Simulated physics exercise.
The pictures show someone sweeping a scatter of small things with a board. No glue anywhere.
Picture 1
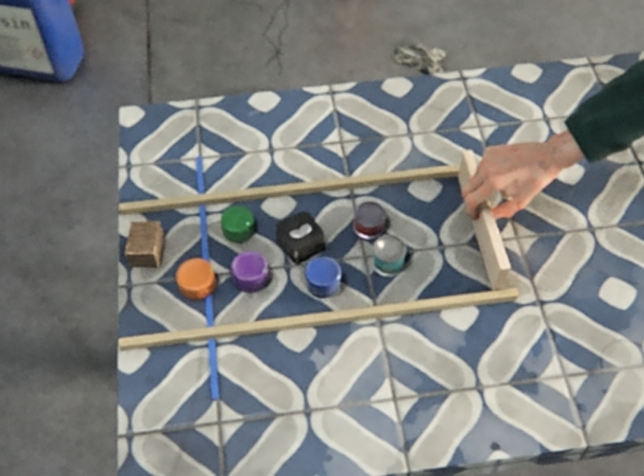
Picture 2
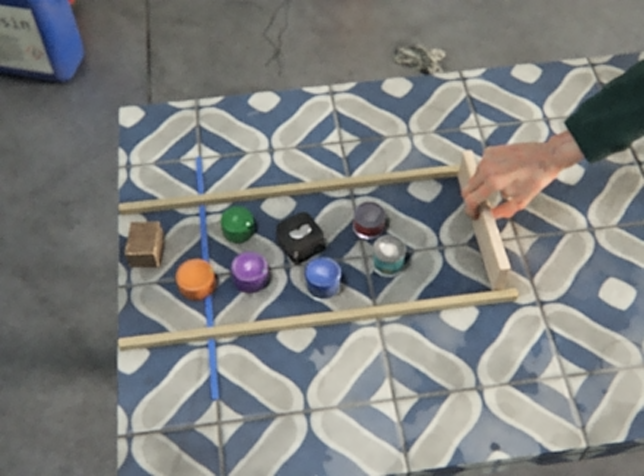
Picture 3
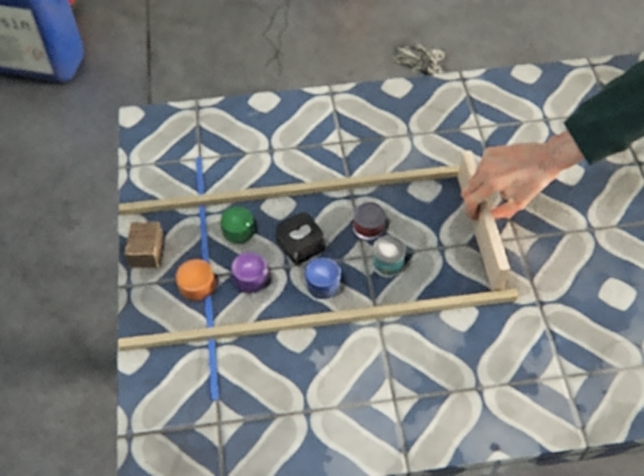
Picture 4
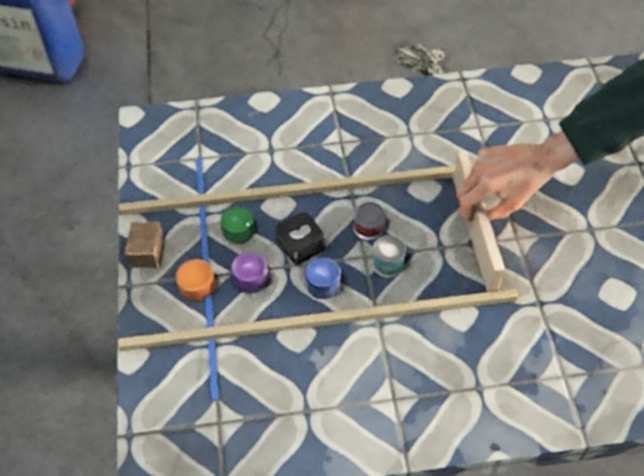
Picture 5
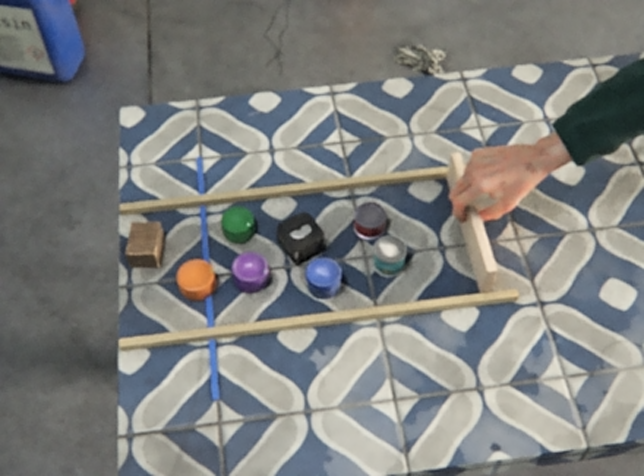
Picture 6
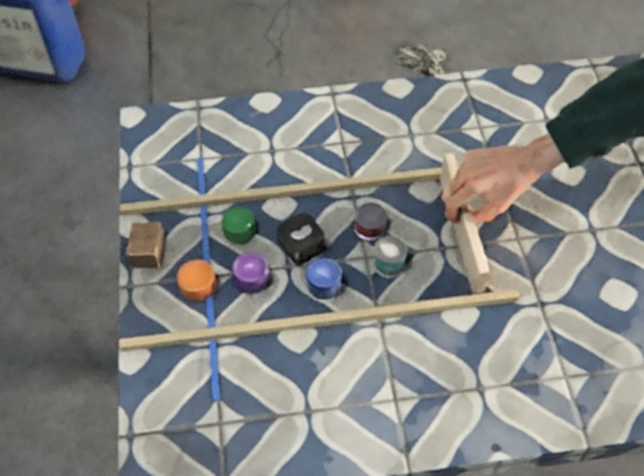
A hand holding a wooden board still between two wooden strips, then sliding it slightly left toward scattered colourful lids and pots.
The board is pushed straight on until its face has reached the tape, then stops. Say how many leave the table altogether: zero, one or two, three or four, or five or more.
In the end the number that fall off is zero.
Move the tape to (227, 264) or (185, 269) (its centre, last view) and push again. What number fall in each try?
Try by try, 0 and 1.
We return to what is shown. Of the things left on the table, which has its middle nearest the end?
It is the orange lid.
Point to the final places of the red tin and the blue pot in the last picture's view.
First (189, 240), then (192, 313).
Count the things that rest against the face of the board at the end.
That makes 3.
Soon after, none off yet; brown block at rest near (146, 245); orange lid at rest near (197, 280); green lid at rest near (239, 226).
Then, none off yet; brown block at rest near (146, 245); orange lid moved a little near (181, 280); green lid moved about its own width near (211, 220).
At rest, the number that fall off is zero.
